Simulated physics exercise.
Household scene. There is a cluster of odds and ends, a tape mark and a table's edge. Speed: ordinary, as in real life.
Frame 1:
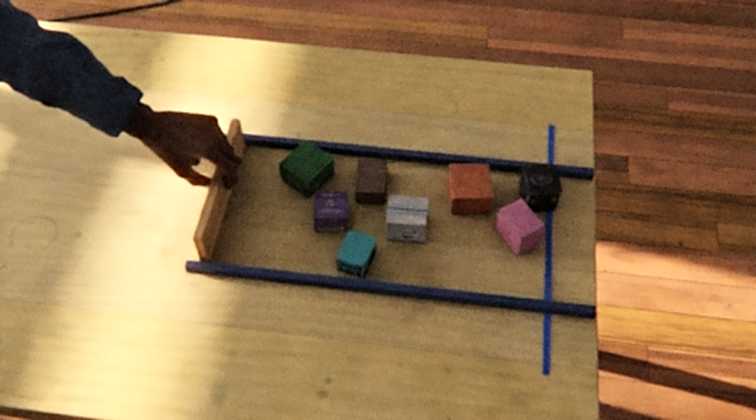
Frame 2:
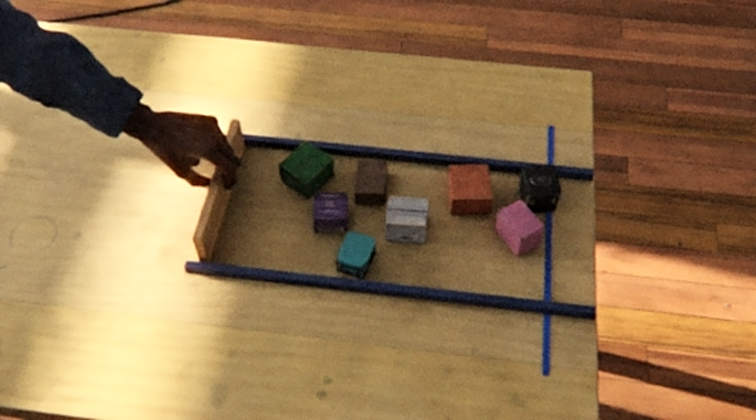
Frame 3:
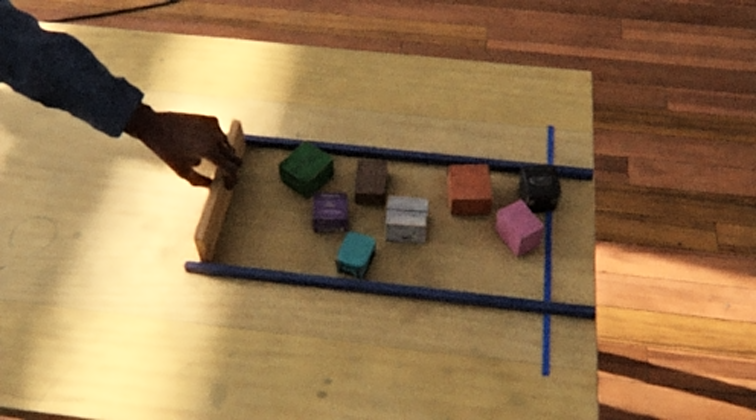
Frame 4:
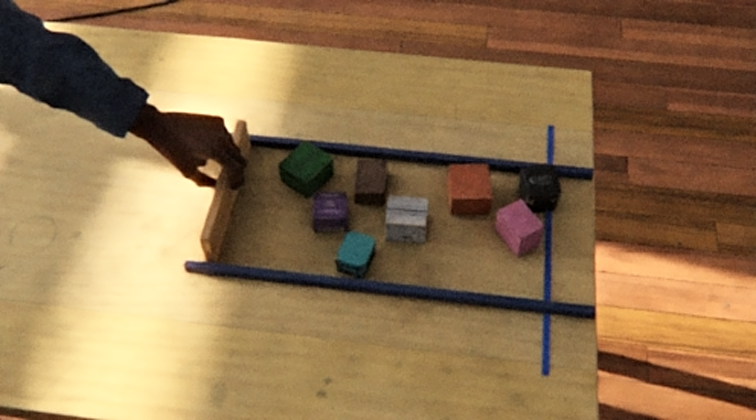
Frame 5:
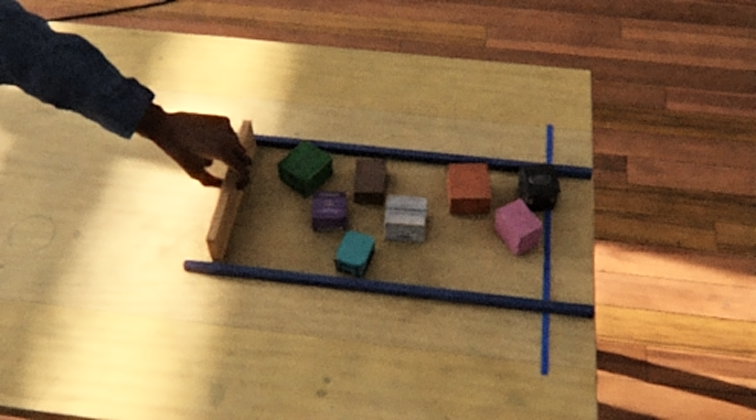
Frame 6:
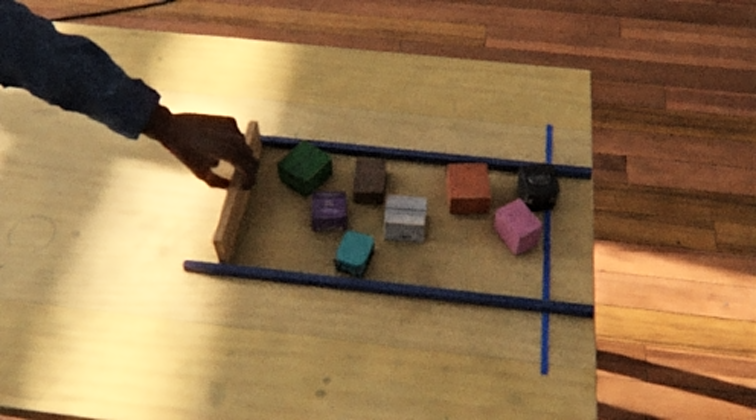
To begin with, a hand holds a wooden board upright at the left end of two dark blue rails, with eight colourful blocks spread between them and a blue tape line at right. The hand then slides the board slightly rightward, while the blocks stay practically still.
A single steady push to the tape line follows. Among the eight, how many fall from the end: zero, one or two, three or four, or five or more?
Count them up and five or more have fallen.
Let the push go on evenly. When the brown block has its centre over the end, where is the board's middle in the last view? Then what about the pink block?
The brown block puts it at (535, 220), the pink block at (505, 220).
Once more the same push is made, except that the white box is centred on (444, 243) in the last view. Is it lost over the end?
Well, this time it drops away.
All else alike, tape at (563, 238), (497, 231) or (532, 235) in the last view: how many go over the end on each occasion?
The counts: 5, 1 and 3.
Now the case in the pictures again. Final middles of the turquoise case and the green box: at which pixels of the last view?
Middles: Around (562, 276) and around (569, 191).
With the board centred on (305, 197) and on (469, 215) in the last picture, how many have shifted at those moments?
Up to then 1, and up to the other point 8.
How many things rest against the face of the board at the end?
I count 3 of them.
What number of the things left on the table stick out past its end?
Tally: 0.
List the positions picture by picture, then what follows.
In the first picture, black case (539, 188); pink block (520, 227); orange block (470, 189); board (221, 189); tape (549, 237).
In the second picture, pink block (519, 228); board (220, 189).
In the third picture, orange block (470, 189); white box (407, 220).
In the fourth picture, black case (539, 188); turquoise case (356, 255).
In the fifth picture, pink block (518, 227); brown block (370, 181).
In the sixth picture, black case (537, 188); pink block (518, 227); orange block (468, 188); board (239, 190); tape (547, 236).
Soon after, none off yet; black case at rest near (537, 188); pink block at rest near (518, 227); orange block at rest near (468, 188).
After that, none off yet; black case moving near (544, 188); pink block moving near (522, 230); orange block displaced about its own width near (505, 193).
And then, one off so far; black case on its way down near (614, 275); pink block displaced well along near (583, 238); orange block displaced well along near (584, 202).
In the end, the number that fall off is five or more; gone, brown block, white box, orange block, pink block and black case.
